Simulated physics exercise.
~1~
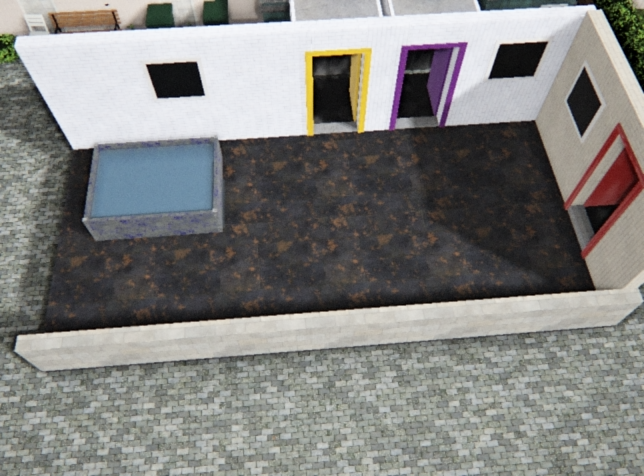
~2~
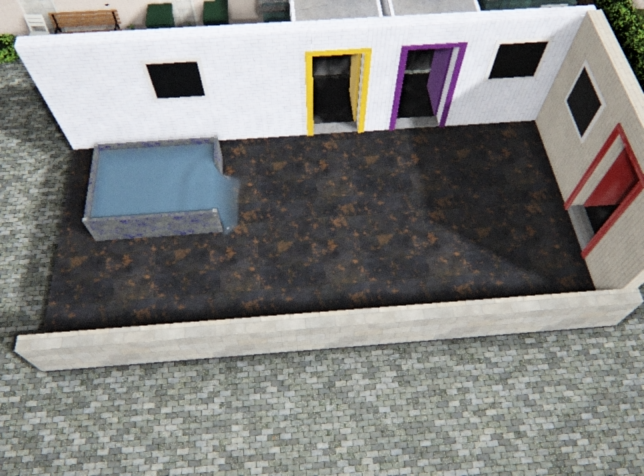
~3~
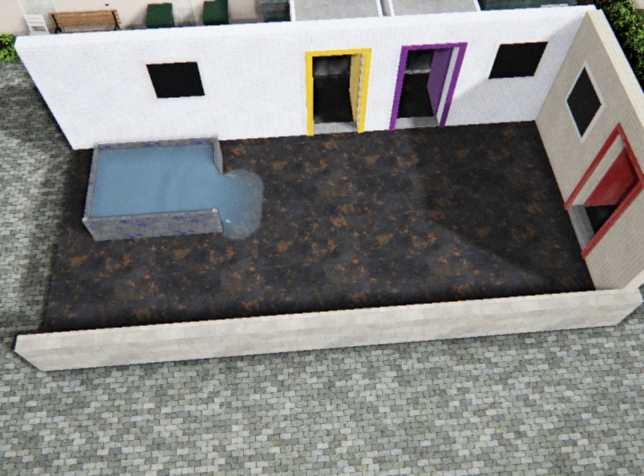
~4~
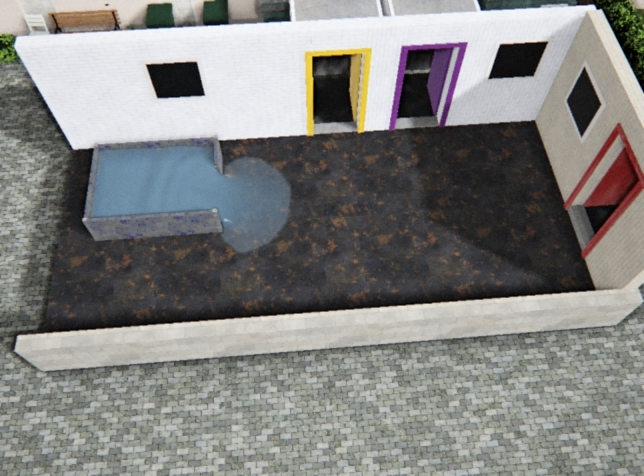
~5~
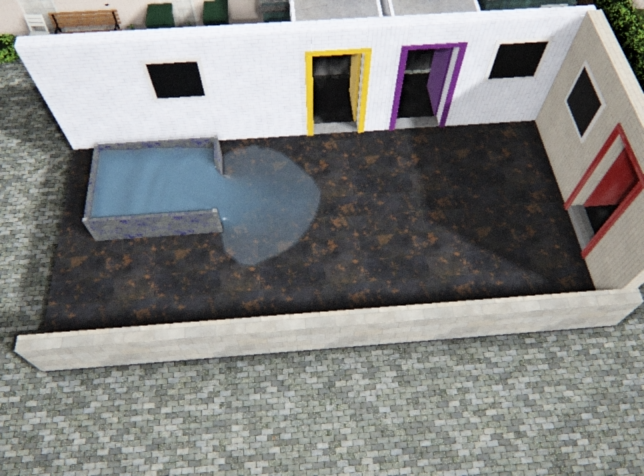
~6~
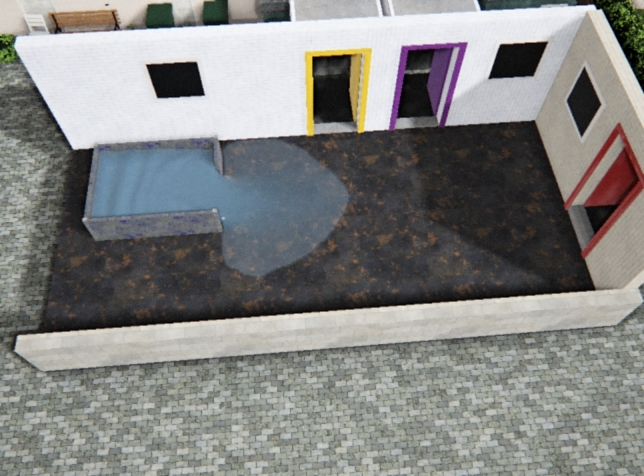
The clip opens on a high view of still water in an open tank, inside a dark-floored walled space with yellow, purple and red doorways. Water breaks out through the tank's right side, then spreads rightward across the floor in a steadily widening, rounded sheet.
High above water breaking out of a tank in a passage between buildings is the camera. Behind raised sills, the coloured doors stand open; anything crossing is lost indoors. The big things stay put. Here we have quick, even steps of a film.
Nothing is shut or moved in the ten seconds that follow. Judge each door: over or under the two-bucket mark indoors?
My call: Purple door, over; red door, under; yellow door, over.
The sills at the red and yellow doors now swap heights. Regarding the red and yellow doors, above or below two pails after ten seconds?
Then: The red one exceeds the limit, the yellow one stays within the limit.
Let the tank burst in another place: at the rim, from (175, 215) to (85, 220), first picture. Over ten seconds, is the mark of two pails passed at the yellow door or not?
As for the yellow door, it stays below the mark.
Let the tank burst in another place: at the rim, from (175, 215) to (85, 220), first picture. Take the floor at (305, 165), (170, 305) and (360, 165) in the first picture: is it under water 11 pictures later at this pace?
Taking the three spots as listed, they end up spared, inundated and spared.
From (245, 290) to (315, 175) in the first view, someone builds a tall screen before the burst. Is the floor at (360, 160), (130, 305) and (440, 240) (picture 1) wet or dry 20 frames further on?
Soaked, soaked, untouched.
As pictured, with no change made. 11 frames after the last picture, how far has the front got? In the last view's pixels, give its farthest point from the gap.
(529, 211).
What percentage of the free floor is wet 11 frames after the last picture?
Estimate: Some 55 in a hundred.
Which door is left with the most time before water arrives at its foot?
Going by the pictures, I'd say the red-painted one.
A moment on, water covers 35 % of the floor; the purple door not reached, the red door not reached, the yellow door wet at the sill, nothing in.
Next, water covers 55 % of the floor; the purple door wet at the sill, nothing in, the red door not reached, the yellow door under two buckets in.
Then, water covers 70 % of the floor; the purple door under two buckets in, the red door wet at the sill, nothing in, the yellow door over two buckets in.
Later, water covers 70 % of the floor; the purple door under two buckets in, the red door wet at the sill, nothing in, the yellow door over two buckets in.
In the end, water covers 70 % of the floor; the purple door over two buckets in, the red door wet at the sill, nothing in, the yellow door over two buckets in.
